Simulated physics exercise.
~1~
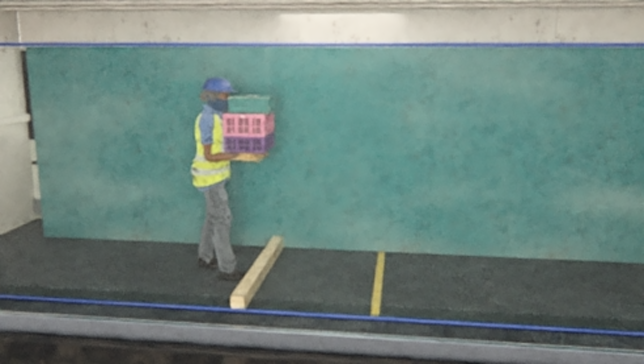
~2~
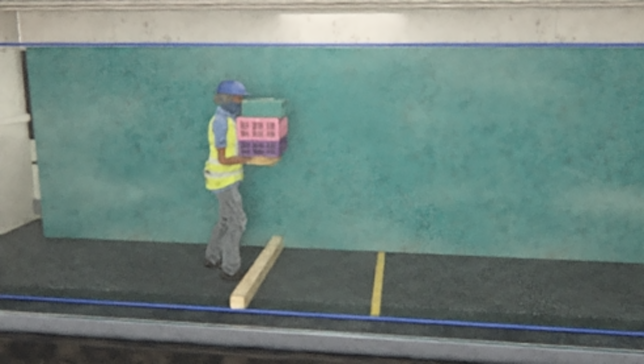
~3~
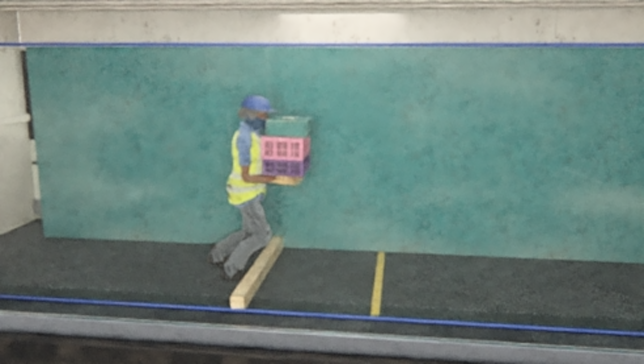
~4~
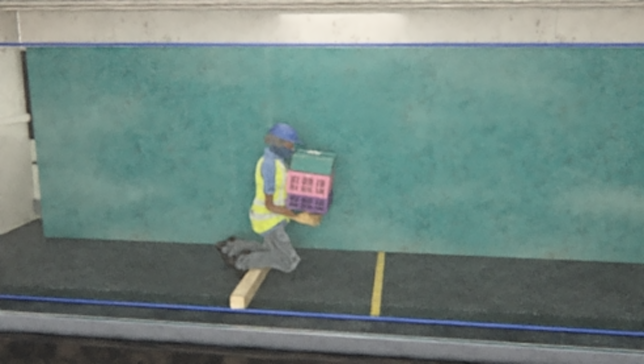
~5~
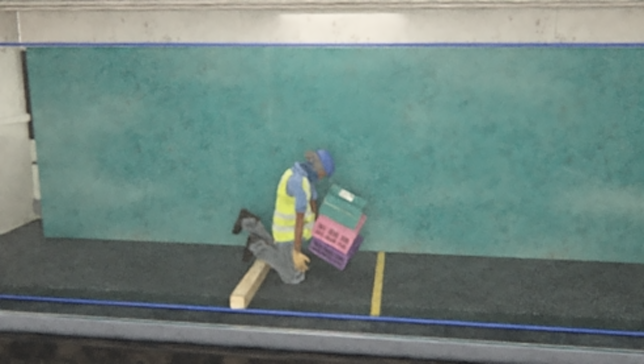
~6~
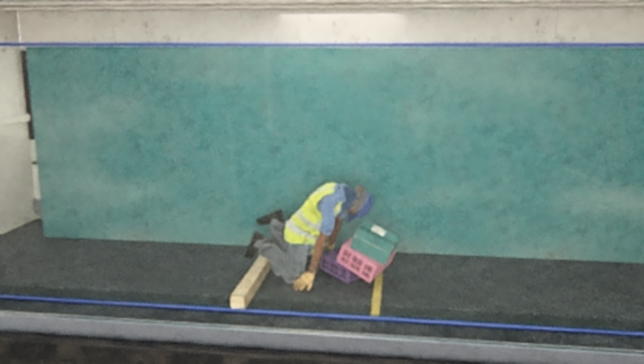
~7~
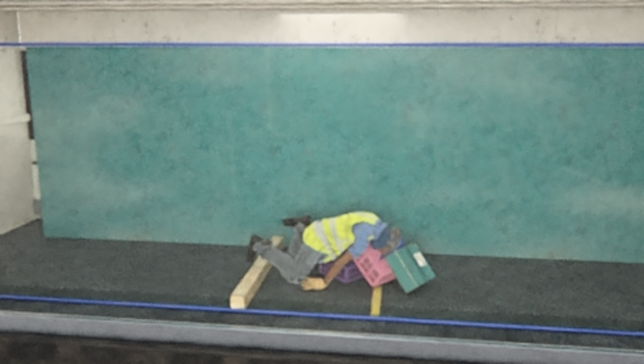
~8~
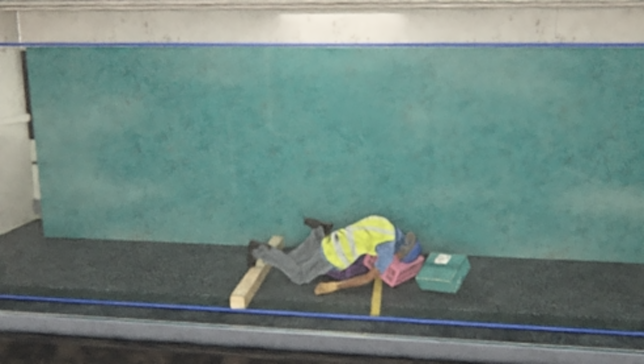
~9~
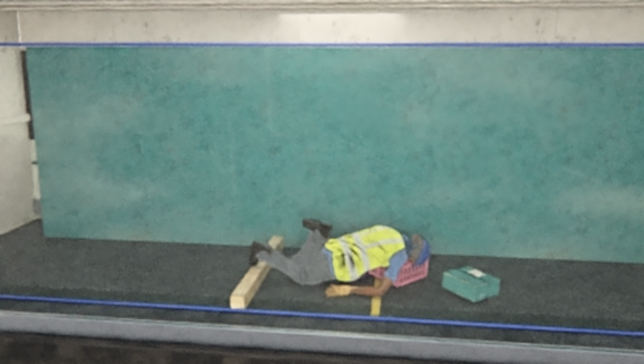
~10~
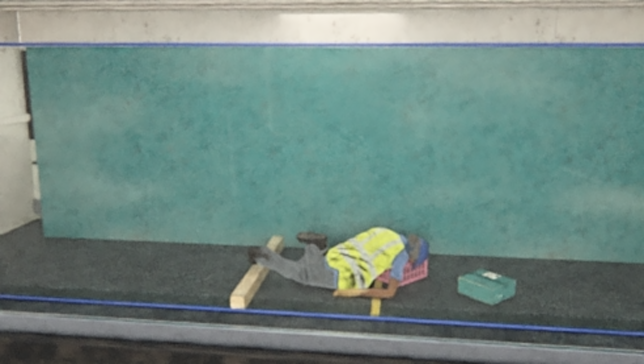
A courier carrying stacked boxes trips over a wooden beam and falls, spilling them past the yellow line.
